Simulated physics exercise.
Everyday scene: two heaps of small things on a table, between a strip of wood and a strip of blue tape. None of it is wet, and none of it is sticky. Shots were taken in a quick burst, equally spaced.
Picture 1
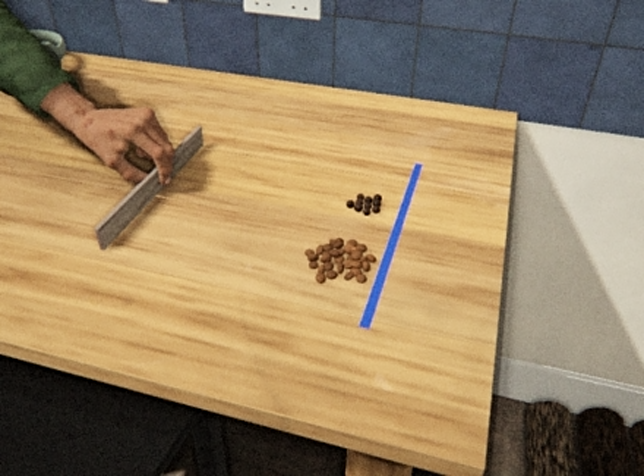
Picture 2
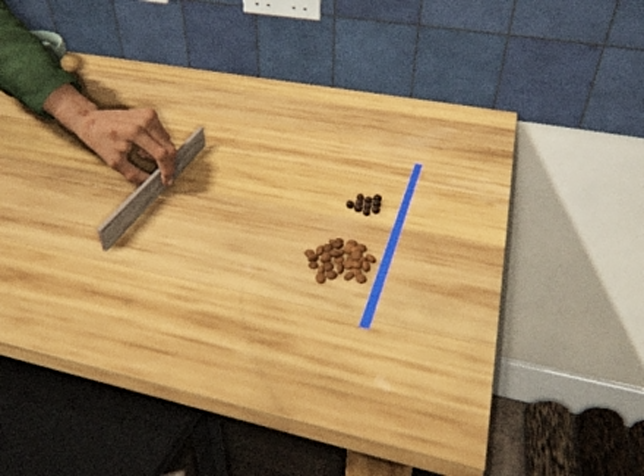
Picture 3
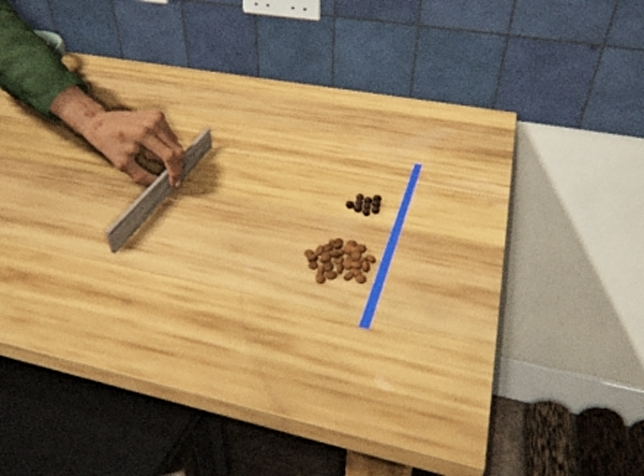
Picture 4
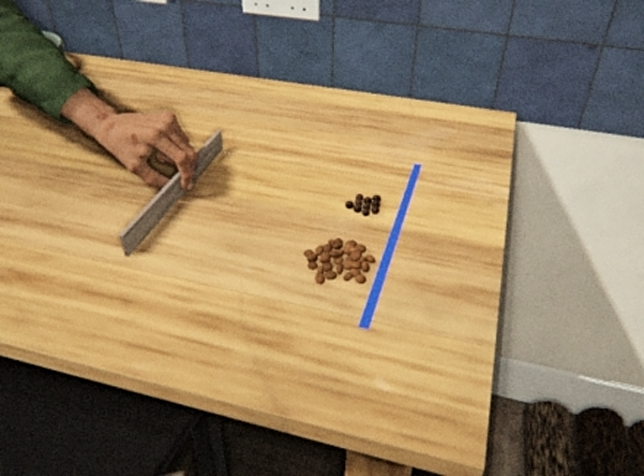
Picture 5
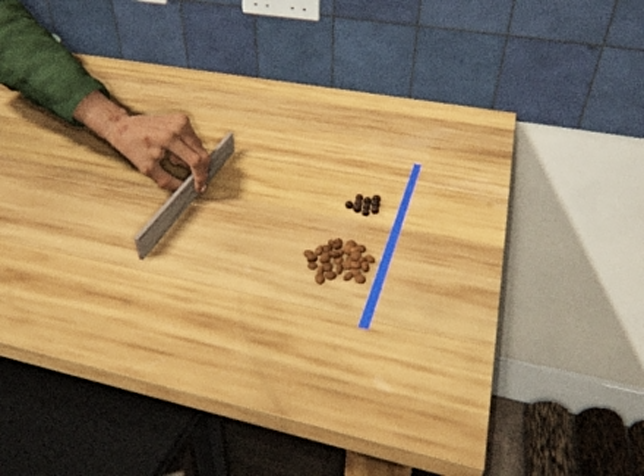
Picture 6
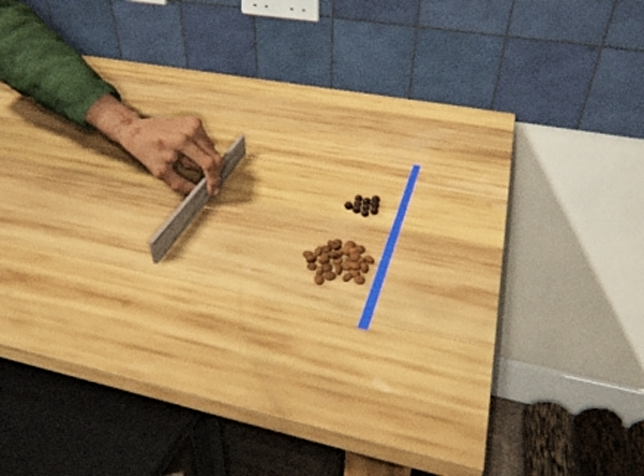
On a light wooden table against blue wall tiles, seen from above at an angle by a still camera, two small heaps lie near a strip of blue tape. The nearer heap is brown dog kibble, the smaller one behind it dark chocolate balls, with a greyish strip at left. A green-sleeved hand holds the strip upright, barely moving at first, then slides it steadily rightward, while both heaps stay put.
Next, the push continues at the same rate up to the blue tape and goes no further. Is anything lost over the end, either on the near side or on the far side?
Nearer lot: None is lost. Farther lot: Some is lost.
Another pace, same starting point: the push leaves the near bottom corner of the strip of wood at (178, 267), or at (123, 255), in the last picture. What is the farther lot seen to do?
The first time it has bits go over; the next time it holds its place.
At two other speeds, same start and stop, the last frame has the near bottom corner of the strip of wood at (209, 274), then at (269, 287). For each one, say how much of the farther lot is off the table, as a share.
About 100 %, then about 100 %.
Then, 0.41 s later than the last frame, strip of wood still moving, near (302, 199); nearer lot all on the table, its front near (369, 259); farther lot all on the table, its front near (374, 211).
Then, 0.85 s later than the last frame, strip of wood stopped at the blue tape; nearer lot all on the table, its front near (441, 290); farther lot all on the table, its front near (431, 214).
Then, 1.13 s later than the last frame, strip of wood stopped at the blue tape; nearer lot all on the table, its front near (444, 291); farther lot all on the table, its front near (482, 223).
When it is over, strip of wood stopped at the blue tape; nearer lot all on the table, its front near (444, 291); farther lot almost all over the edge.
